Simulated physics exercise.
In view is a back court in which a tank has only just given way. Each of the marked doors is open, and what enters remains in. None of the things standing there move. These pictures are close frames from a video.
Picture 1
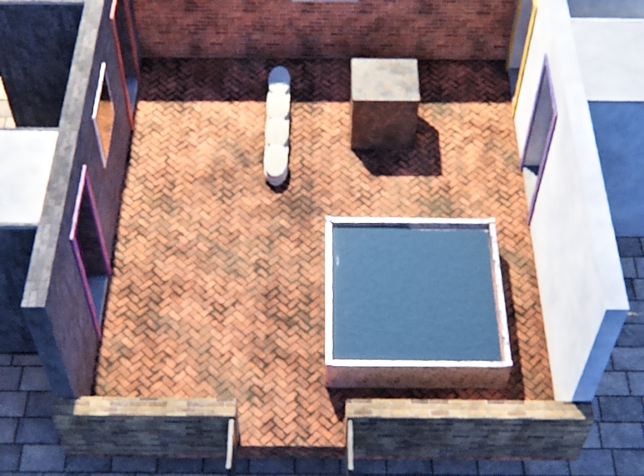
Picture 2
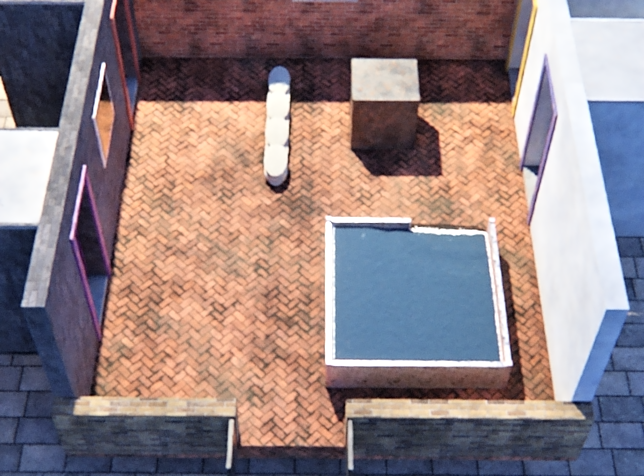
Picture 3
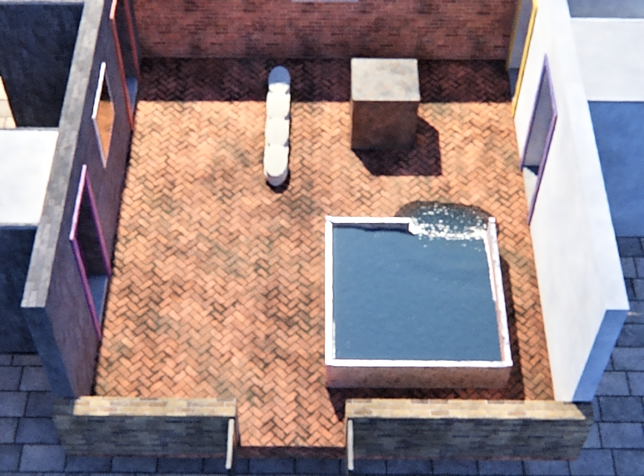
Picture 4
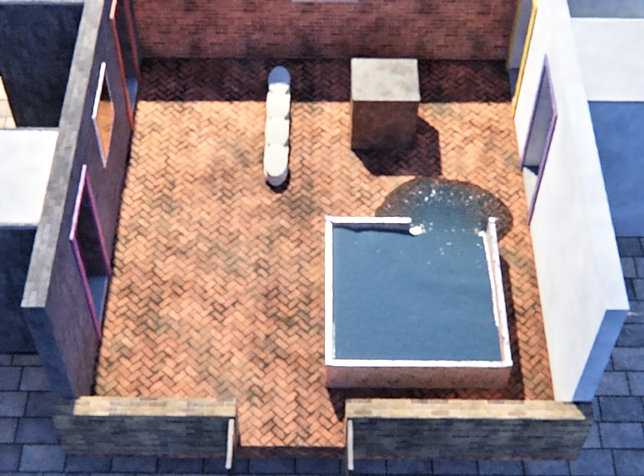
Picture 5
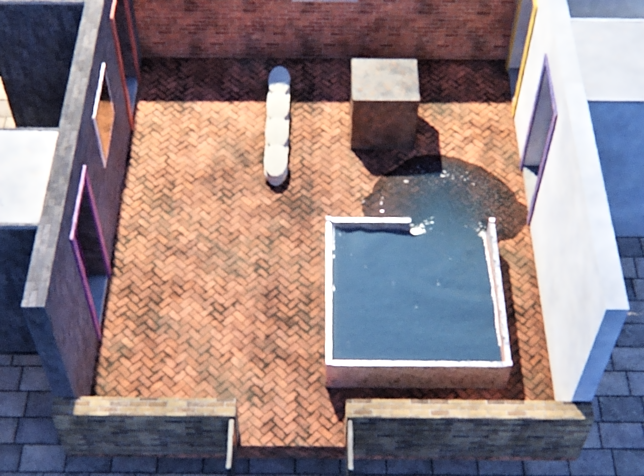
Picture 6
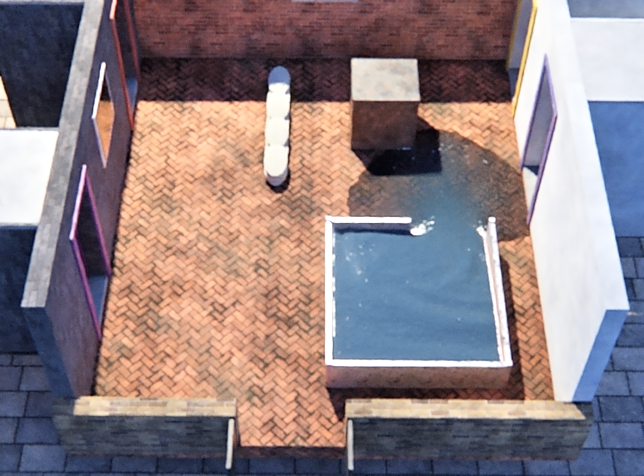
Water sits still in a square, white-rimmed tank on the herringbone brick floor of a walled court, then breaks through the right part of its far side. It splashes onto the bricks and spreads away from the gap in a widening dark pool, reaching the area beside the block behind the tank.
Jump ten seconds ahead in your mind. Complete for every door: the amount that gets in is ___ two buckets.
Red door: At most; blue door: At most; yellow door: More than; purple door: At most.
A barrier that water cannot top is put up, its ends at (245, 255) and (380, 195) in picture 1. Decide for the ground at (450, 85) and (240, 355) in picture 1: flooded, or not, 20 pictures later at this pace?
Result, in order: Swamped / bone-dry.
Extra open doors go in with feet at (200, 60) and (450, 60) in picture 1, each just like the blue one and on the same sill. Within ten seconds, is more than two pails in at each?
The first new door stays below the line, and the second crosses the line.
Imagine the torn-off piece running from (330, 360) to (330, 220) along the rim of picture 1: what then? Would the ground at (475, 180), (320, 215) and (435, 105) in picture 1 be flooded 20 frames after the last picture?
Point by point: Untouched, untouched and untouched.
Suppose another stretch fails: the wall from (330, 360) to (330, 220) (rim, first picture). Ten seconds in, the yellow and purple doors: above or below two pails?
The yellow one falls short; the purple one exceeds the limit.
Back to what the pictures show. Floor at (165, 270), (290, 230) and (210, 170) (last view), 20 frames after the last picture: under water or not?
Result, in the order given: Not wetted / wetted / not wetted.
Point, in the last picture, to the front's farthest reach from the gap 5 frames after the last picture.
Close to (469, 66), I think.
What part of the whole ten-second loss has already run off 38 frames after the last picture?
Near 75 in a hundred.
A moment on, water covers 20 % of the floor; the red door not reached, the blue door wet at the sill, nothing in, the yellow door not reached, the purple door not reached.
Next, water covers 25 % of the floor; the red door not reached, the blue door under two buckets in, the yellow door wet at the sill, nothing in, the purple door not reached.
Then, water covers 35 % of the floor; the red door not reached, the blue door under two buckets in, the yellow door over two buckets in, the purple door not reached.
Later, water covers 50 % of the floor; the red door wet at the sill, nothing in, the blue door under two buckets in, the yellow door over two buckets in, the purple door not reached.
In the end, water covers 85 % of the floor; the red door wet at the sill, nothing in, the blue door under two buckets in, the yellow door far over two buckets in, the purple door wet at the sill, nothing in.
